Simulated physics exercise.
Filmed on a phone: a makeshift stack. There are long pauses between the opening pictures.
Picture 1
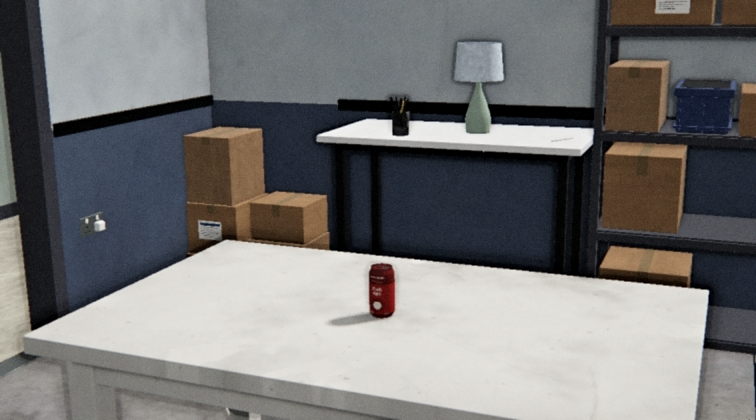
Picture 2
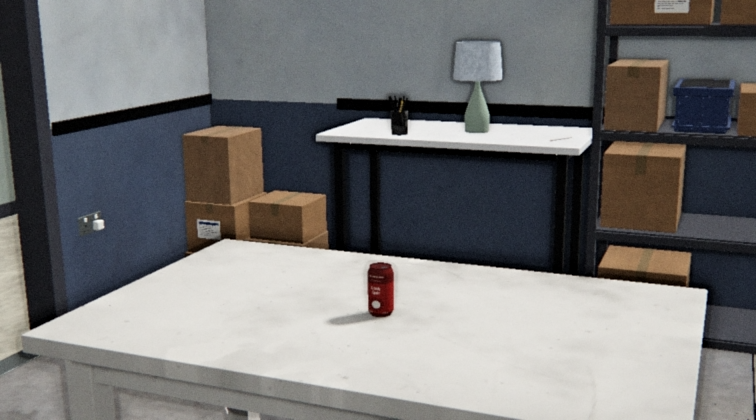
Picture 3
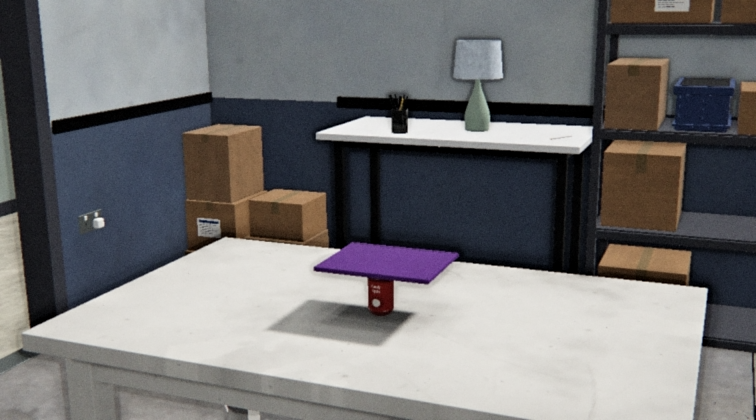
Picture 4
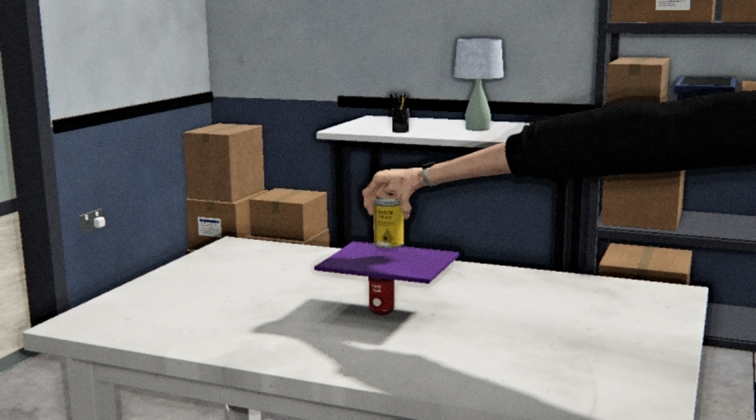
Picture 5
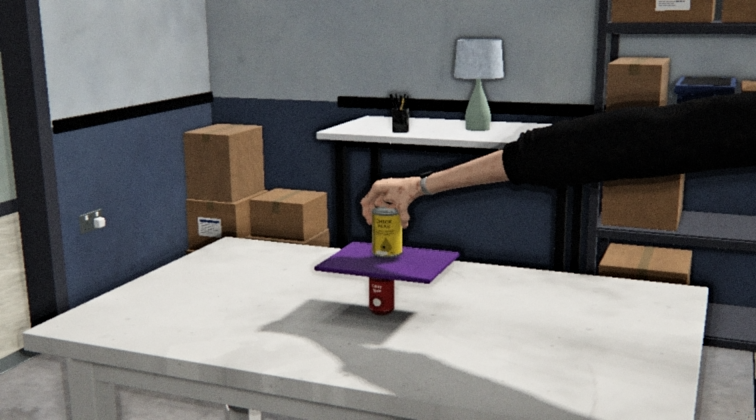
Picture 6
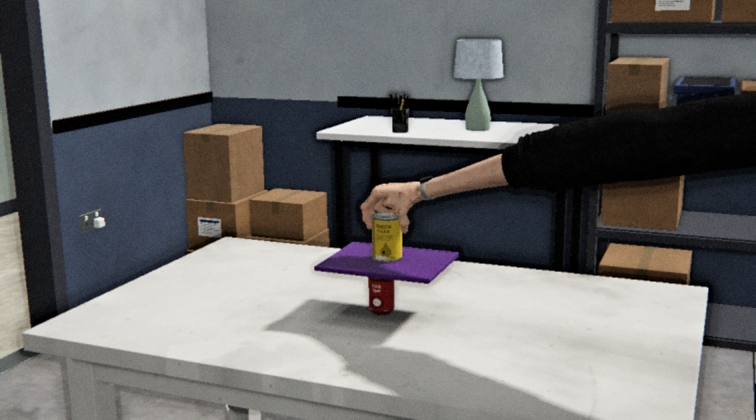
In a storage room, a purple lid appears atop a red can on a white table and a hand lowers a yellow tin onto it.
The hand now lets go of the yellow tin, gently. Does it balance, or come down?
Here the stack stays up.
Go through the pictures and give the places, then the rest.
The last thing is not in view yet, in the first picture.
The last thing is not in view yet, in the second picture.
The last thing is not in view yet; purple lid (387, 262), in the third picture.
On its way; yellow tin (388, 223); purple lid (388, 261), in the fourth picture.
On its way; yellow tin (387, 232); purple lid (388, 261), in the fifth picture.
Set down, still held; yellow tin (387, 237); purple lid (388, 261), in the sixth picture.
Then, 0.70 s later than the last frame, all is still.
Then, 1.70 s later than the last frame, yellow tin resting near (387, 237).
When it is over, all 3 as before. End places, in pixels of the last picture, yellow tin near (387, 237). The stack keeps its balance.
